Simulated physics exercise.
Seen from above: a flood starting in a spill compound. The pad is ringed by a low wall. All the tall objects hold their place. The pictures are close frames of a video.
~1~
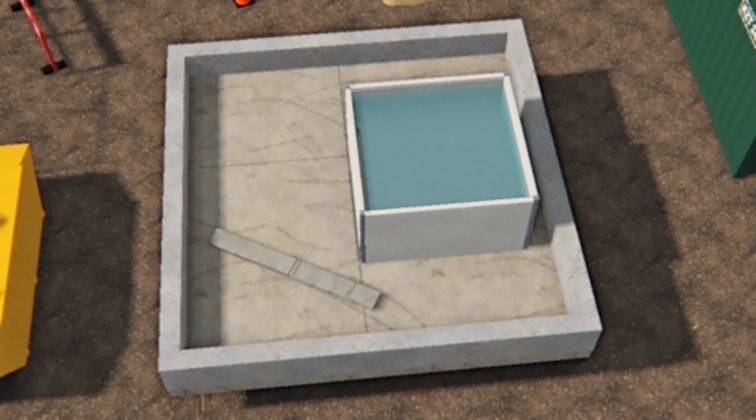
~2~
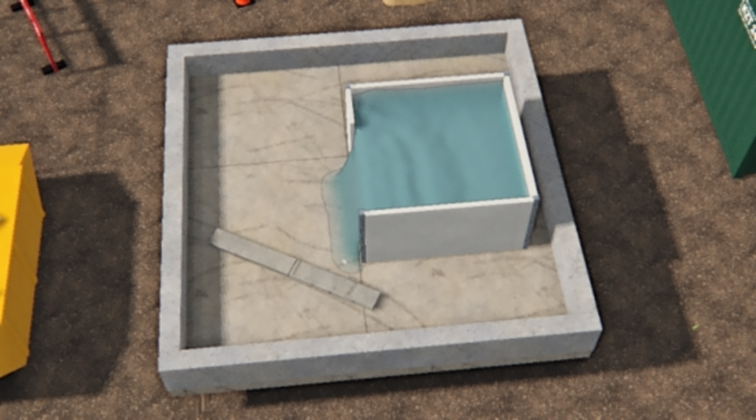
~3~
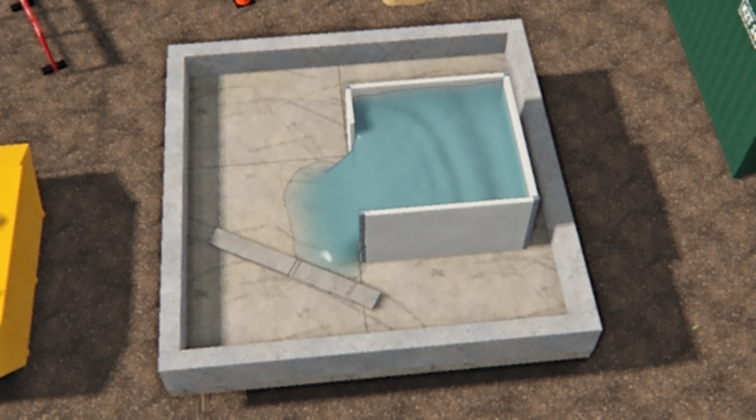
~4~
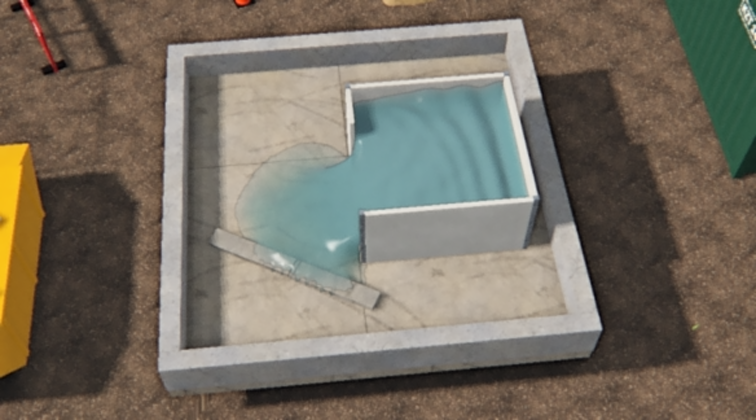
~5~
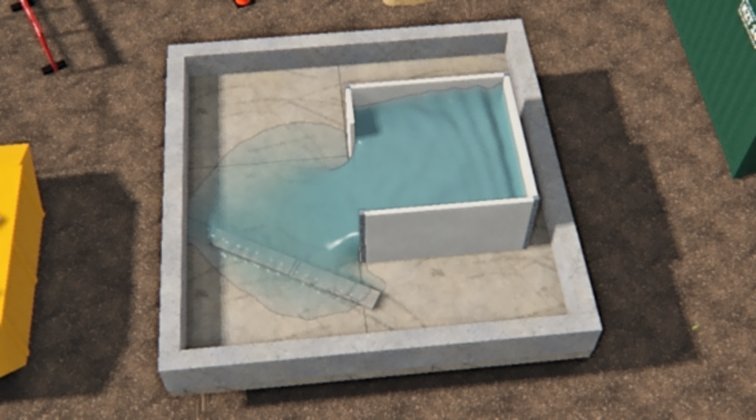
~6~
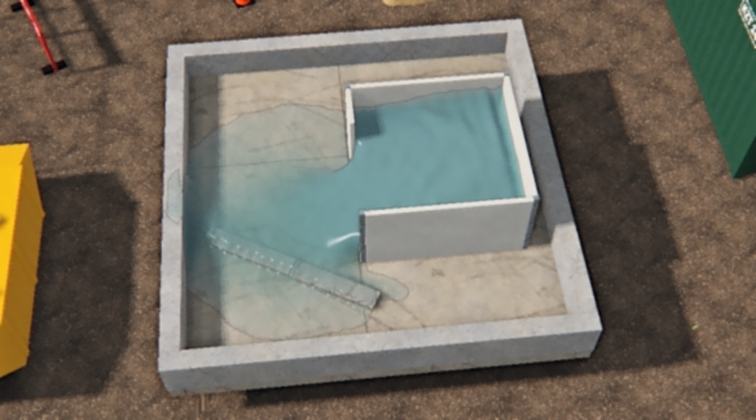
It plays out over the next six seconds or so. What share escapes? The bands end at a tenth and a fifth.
It loses under a tenth.
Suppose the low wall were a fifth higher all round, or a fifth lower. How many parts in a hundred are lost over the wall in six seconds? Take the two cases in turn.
Near 2 and 12 in a hundred.
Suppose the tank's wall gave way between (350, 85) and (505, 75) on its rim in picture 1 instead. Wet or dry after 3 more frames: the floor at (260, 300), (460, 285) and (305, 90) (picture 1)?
As listed: No water, dry, awash.
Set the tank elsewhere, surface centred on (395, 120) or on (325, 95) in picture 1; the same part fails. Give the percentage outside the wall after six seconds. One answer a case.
About 8 and 14 per cent.
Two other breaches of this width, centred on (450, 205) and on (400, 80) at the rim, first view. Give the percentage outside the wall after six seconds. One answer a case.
In turn 14 and 10 per cent.
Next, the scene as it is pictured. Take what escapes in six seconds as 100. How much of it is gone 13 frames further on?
Some 90 per cent.
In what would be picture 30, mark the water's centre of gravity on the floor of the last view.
At about (355, 202).
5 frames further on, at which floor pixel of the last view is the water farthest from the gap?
I would point to (190, 84).
A moment on, water covers 45 % of the floor; the low wall has let 0 % over.
Next, water covers 50 % of the floor; the low wall has let 0 % over.
Then, water covers 65 % of the floor; the low wall has let 5 % over.
Later, water covers 80 % of the floor; the low wall has let 5 % over.
In the end, water covers 80 % of the floor; the low wall has let 5 % over.
